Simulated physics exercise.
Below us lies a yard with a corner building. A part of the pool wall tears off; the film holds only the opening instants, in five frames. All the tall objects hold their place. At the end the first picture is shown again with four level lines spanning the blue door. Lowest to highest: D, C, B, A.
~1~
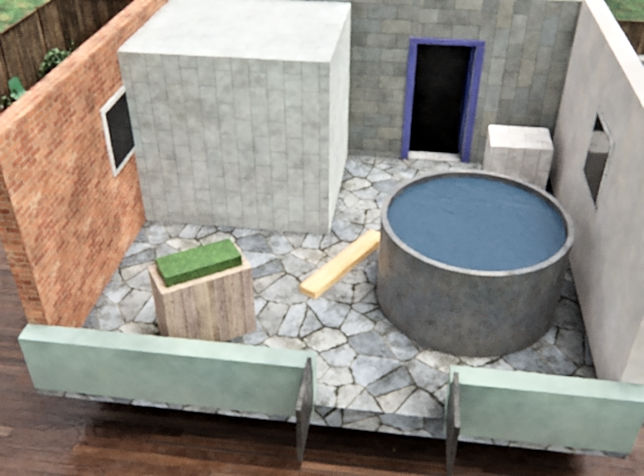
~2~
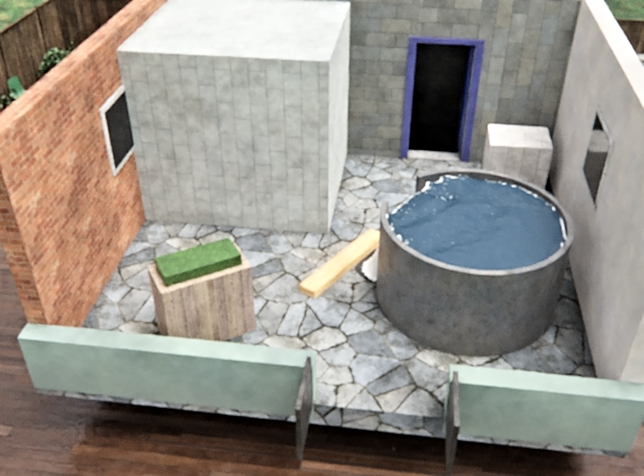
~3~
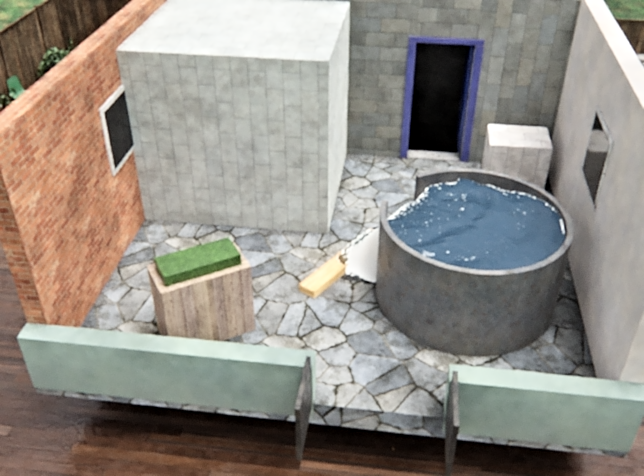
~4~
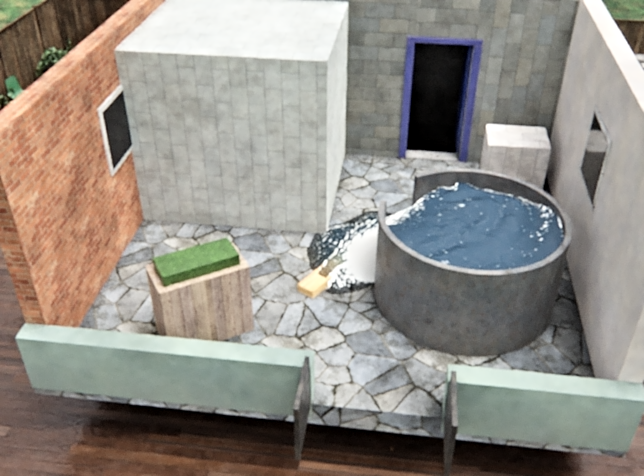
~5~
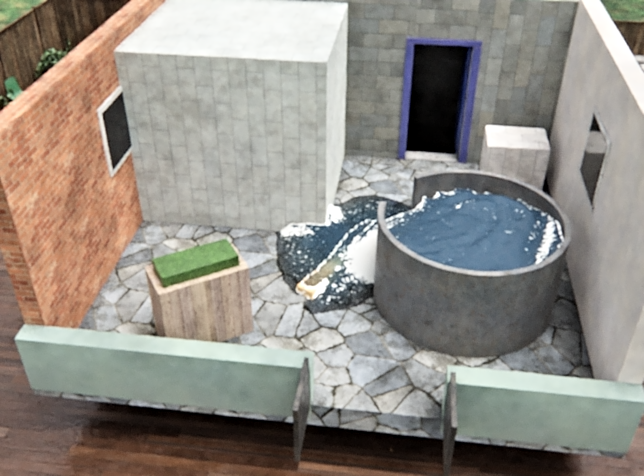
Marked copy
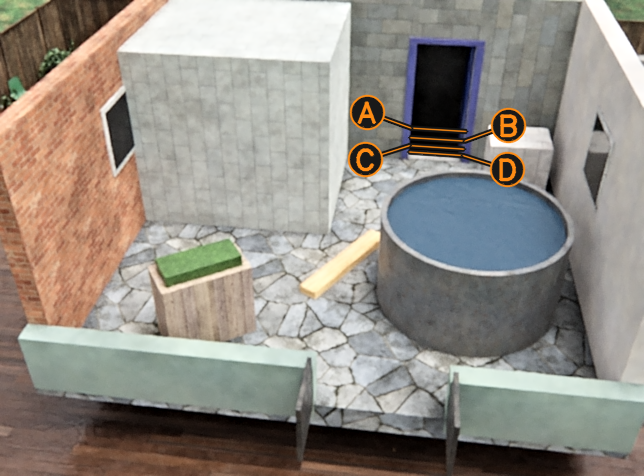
Water in a round grey pool churned and poured out through a gap in its left side, washing over a wooden plank and spreading across the stone paving toward the pale block building.
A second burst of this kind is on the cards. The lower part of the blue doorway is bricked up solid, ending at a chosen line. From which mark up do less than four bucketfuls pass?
C.
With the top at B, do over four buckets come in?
No, not at all.
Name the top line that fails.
That would be D.
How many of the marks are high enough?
Three of them.
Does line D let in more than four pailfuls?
Yes, that goes wrong.
On the marked copy, A at (438, 129); B at (437, 139); C at (436, 147); D at (435, 153); from the bottom up D, C, B, A.
With A, nothing gets over.
With B, nothing gets over.
With C, a splash gets over, under a bucket.
With D, about 14 bucketfuls get in.
